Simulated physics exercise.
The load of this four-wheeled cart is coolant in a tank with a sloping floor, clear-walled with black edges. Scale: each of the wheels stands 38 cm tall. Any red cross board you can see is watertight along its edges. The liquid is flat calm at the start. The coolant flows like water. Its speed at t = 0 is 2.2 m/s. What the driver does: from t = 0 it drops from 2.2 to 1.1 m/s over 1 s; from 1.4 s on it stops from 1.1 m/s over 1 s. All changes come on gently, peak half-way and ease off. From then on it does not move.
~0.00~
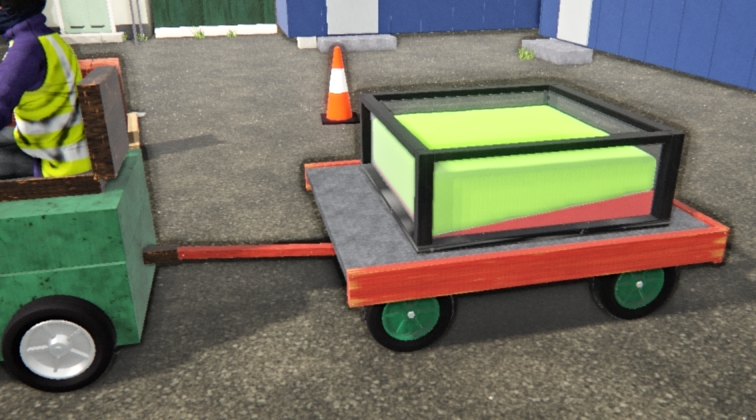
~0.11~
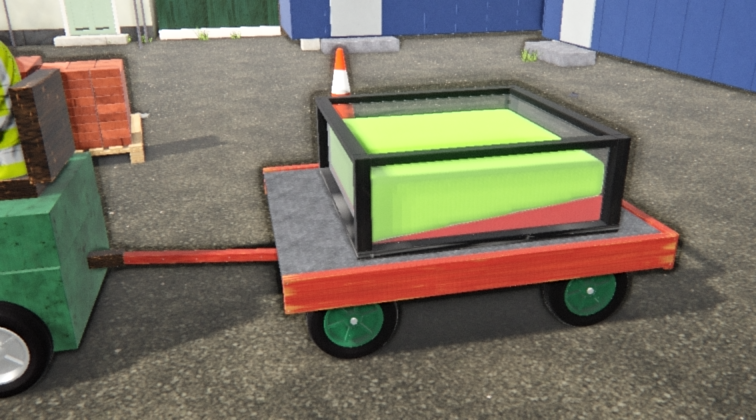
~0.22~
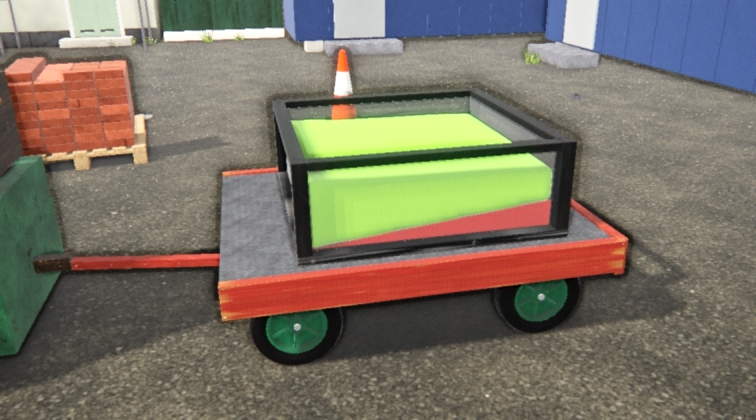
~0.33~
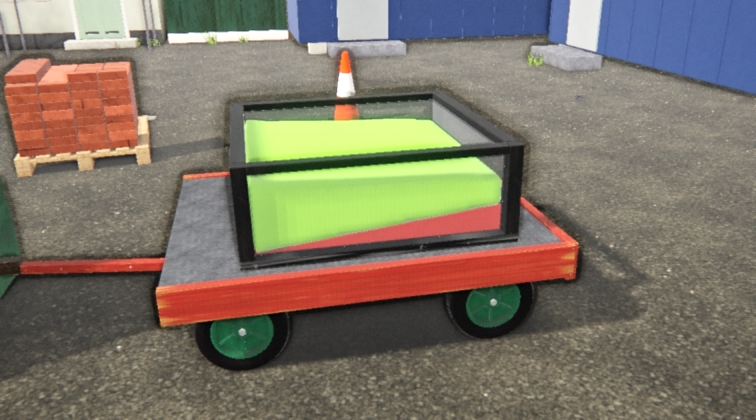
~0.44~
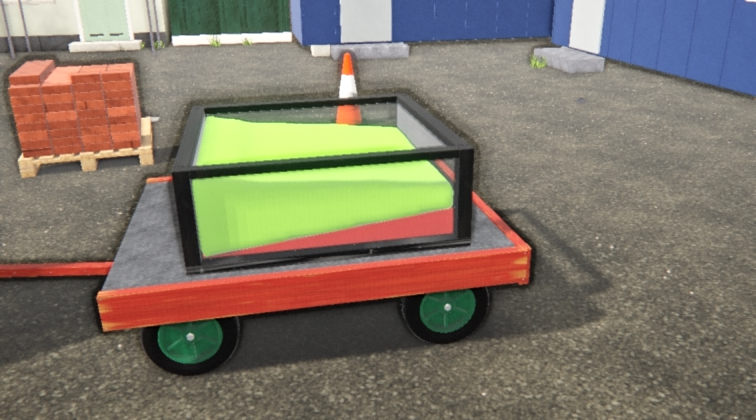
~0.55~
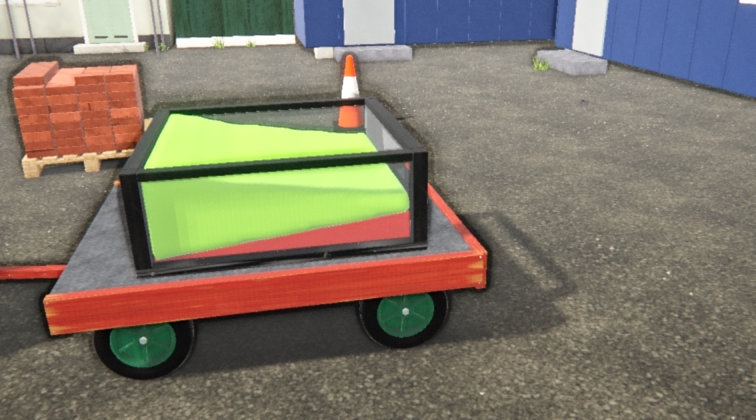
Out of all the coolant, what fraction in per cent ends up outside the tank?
It loses close to 10 per cent.
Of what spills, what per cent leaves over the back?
Some 20 per cent of it.
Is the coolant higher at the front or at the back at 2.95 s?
At the back.
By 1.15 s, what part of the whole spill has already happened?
Some 0 per cent by then.
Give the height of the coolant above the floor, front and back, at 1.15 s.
Front 30 cm, back 18 cm.
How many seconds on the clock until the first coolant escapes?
Near 2.5 s.
After 1.15 s it stands 18 cm high behind and 30 cm in front; all of it is still inside.
After 2.05 s it stands 18 cm high behind and 39 cm in front; all of it is still inside.
After 2.95 s it stands 40 cm high behind and 20 cm in front; 8 per cent has gone over the front.
After 5.39 s 10 per cent has gone over the front, a little elsewhere, 22 of 224 litres.
